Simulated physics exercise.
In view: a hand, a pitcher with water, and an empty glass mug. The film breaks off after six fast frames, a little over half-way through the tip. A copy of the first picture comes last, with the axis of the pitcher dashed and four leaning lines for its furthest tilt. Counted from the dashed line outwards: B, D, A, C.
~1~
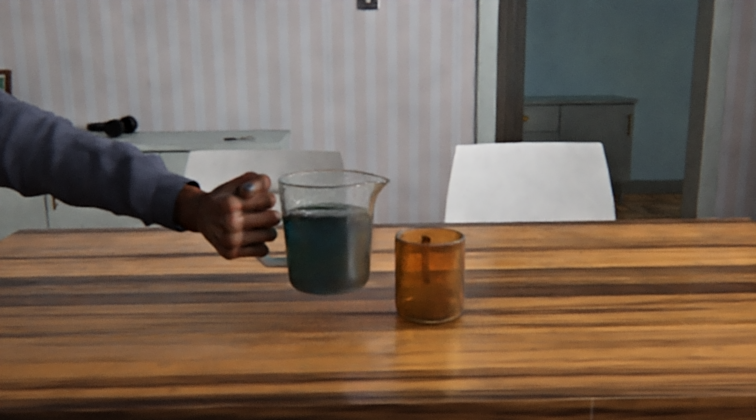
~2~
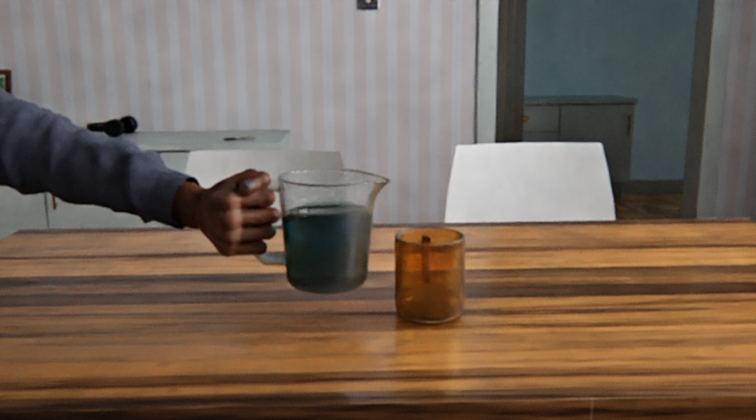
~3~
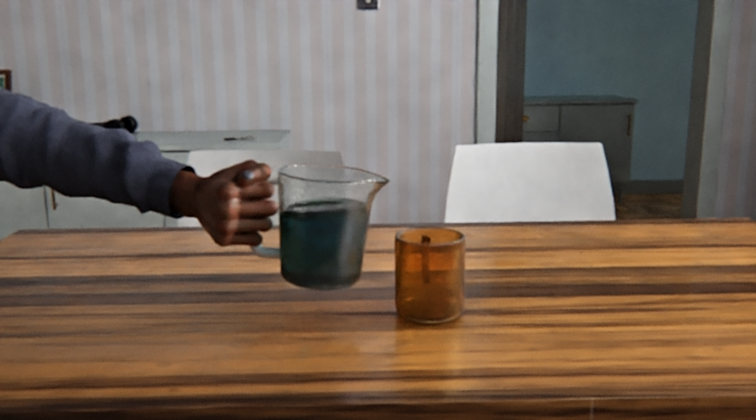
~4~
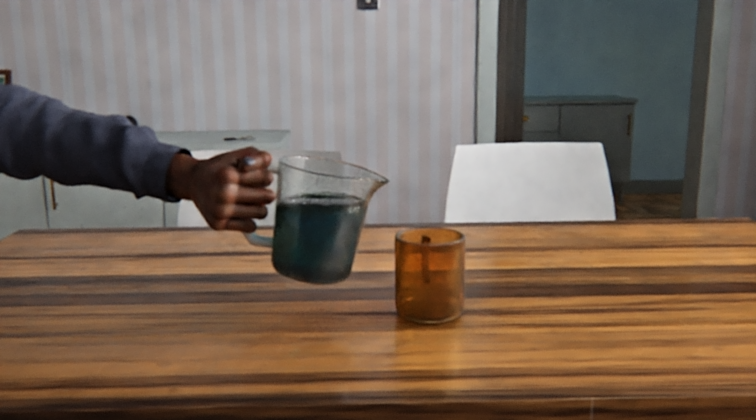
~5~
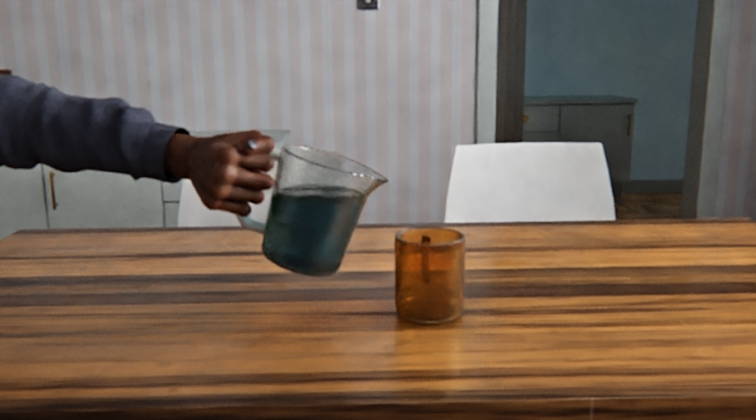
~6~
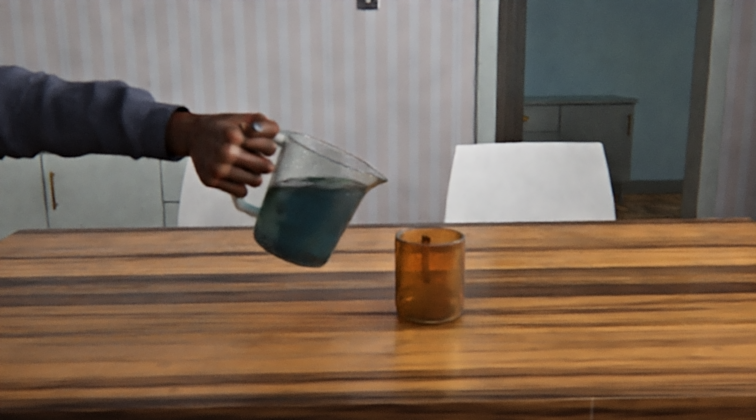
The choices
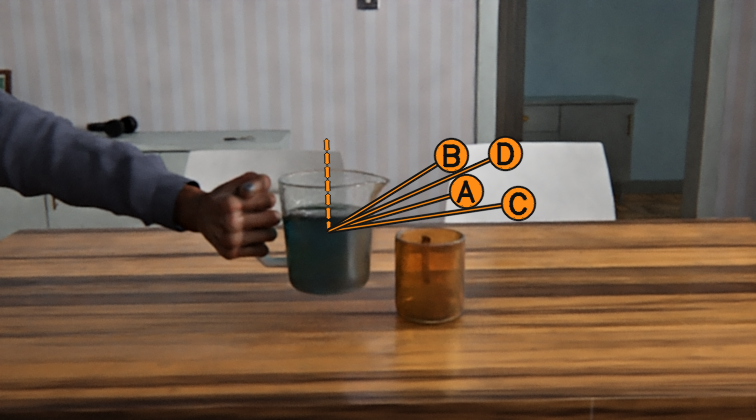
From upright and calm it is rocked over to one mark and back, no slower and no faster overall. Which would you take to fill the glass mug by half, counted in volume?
B beats the others.
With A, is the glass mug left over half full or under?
Over.
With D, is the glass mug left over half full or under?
Over half.
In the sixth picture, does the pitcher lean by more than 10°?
Yes, it does.
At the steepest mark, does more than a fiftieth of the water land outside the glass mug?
Yes.
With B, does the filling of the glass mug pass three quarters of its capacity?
No, it does not.
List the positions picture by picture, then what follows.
Upright, lip at (388, 180); rim of the glass mug round (430, 235); nothing has left yet.
Upright, lip at (388, 180); nothing has left yet.
Tipped about 5°, lip at (388, 180); nothing has left yet.
Tipped about 11°, lip at (388, 180); nothing has left yet.
Tipped about 18°, lip at (387, 180); nothing has left yet.
Tipped about 25°, lip at (387, 180); nothing has left yet.
On the marked copy, A at (450, 195); B at (436, 164); C at (501, 205); D at (489, 159).
Choosing A, the glass mug ends with about 76 % of what it can hold; 16 % of the water is spilt.
Choosing B, the glass mug ends with about 49 % of what it can hold.
Choosing C, the glass mug ends with about 76 % of what it can hold; 30 % of the water is spilt.
Choosing D, the glass mug ends with about 74 % of what it can hold.
